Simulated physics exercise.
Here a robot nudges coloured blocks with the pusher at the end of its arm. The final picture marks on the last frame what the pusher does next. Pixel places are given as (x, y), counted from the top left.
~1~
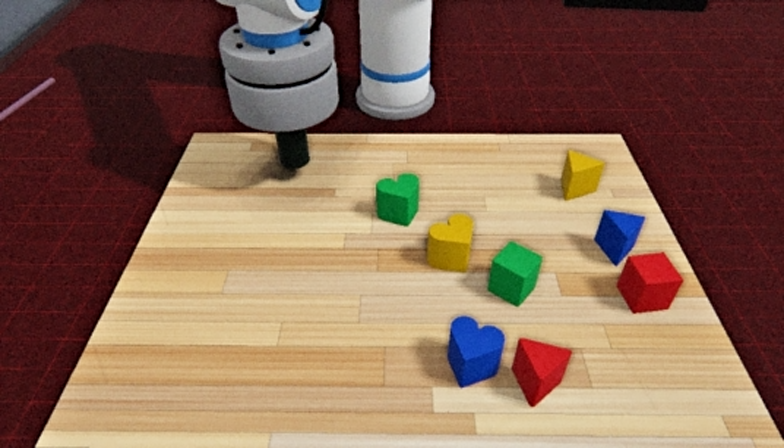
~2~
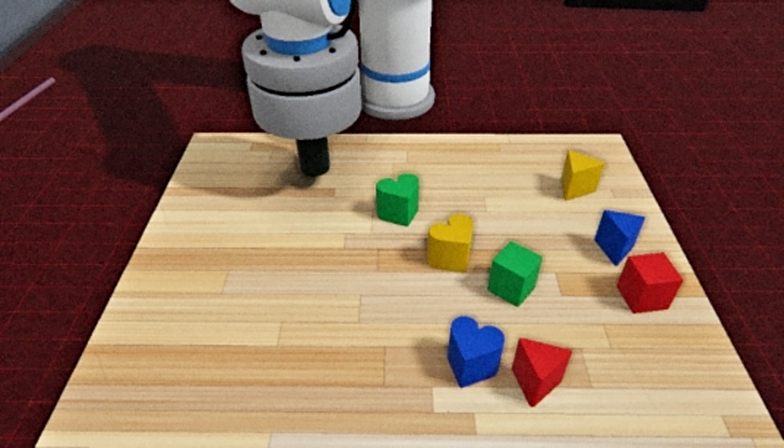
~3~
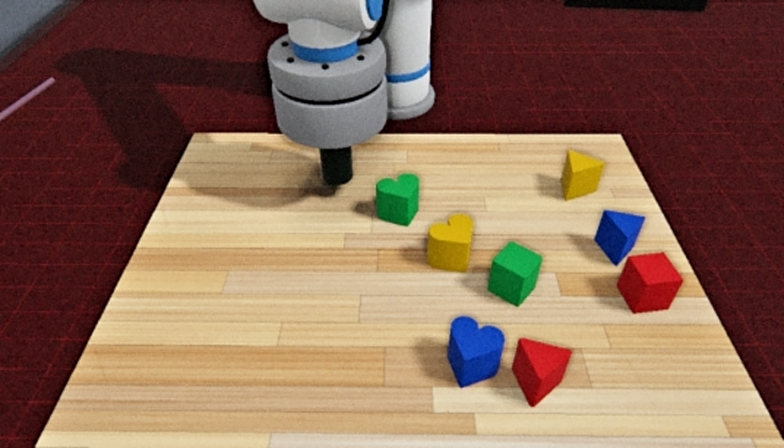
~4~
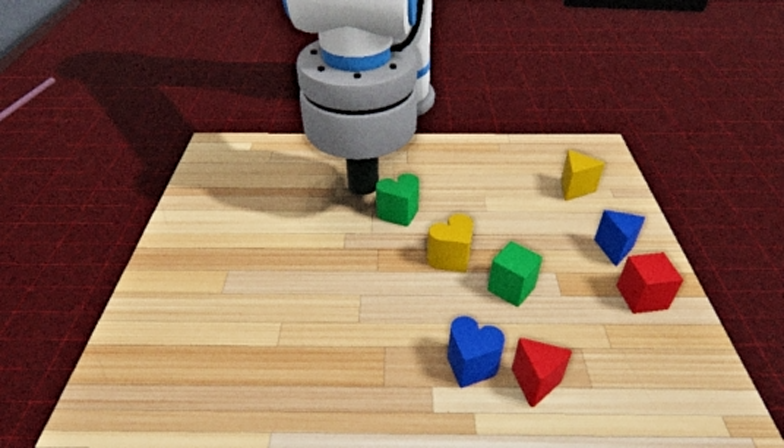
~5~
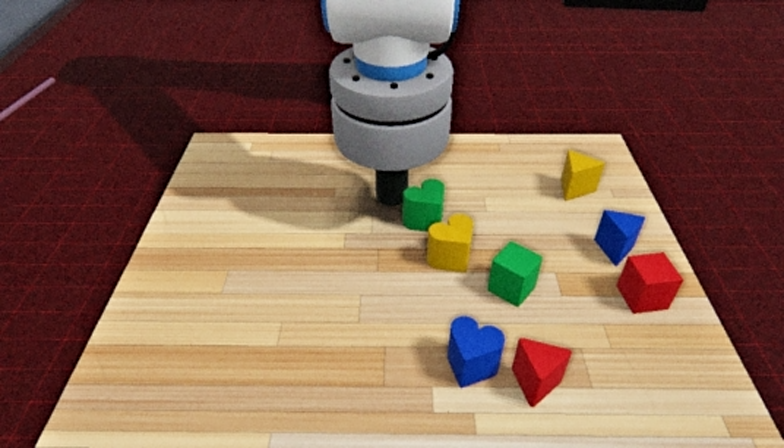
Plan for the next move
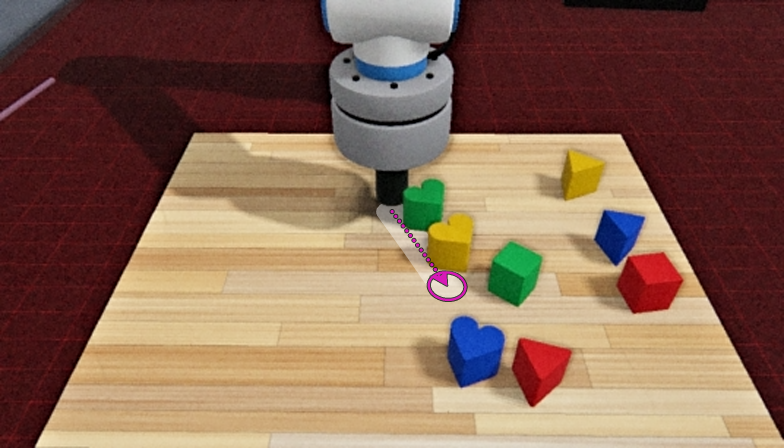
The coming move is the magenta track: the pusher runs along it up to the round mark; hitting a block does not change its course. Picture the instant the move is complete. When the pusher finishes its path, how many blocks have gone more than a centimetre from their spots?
It's going to be two.
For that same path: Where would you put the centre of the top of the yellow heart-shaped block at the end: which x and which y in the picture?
The answer is (479, 244).
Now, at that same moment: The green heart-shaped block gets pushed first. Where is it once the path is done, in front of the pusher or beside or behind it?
The pusher has moved past the green heart-shaped block by the time the path ends.
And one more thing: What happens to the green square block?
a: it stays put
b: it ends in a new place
It's a.
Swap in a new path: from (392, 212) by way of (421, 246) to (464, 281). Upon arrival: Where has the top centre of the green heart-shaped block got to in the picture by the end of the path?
I think it will end close to (447, 203).
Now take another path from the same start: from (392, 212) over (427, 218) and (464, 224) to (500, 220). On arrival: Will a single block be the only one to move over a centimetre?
Yes.
Drawn move, from (392, 212) to (447, 286).
On the path given first. One third of the way, pusher (410, 219); green heart-shaped block (442, 199), turned 60° anticlockwise.
Two thirds of the way, pusher (428, 243); green heart-shaped block (445, 202), turned 85° anticlockwise; yellow heart-shaped block (468, 234), turned 20° anticlockwise.
At the end, pusher (449, 270); green heart-shaped block (445, 202), turned 85° anticlockwise; yellow heart-shaped block (479, 244), turned 85° anticlockwise; green square block still.
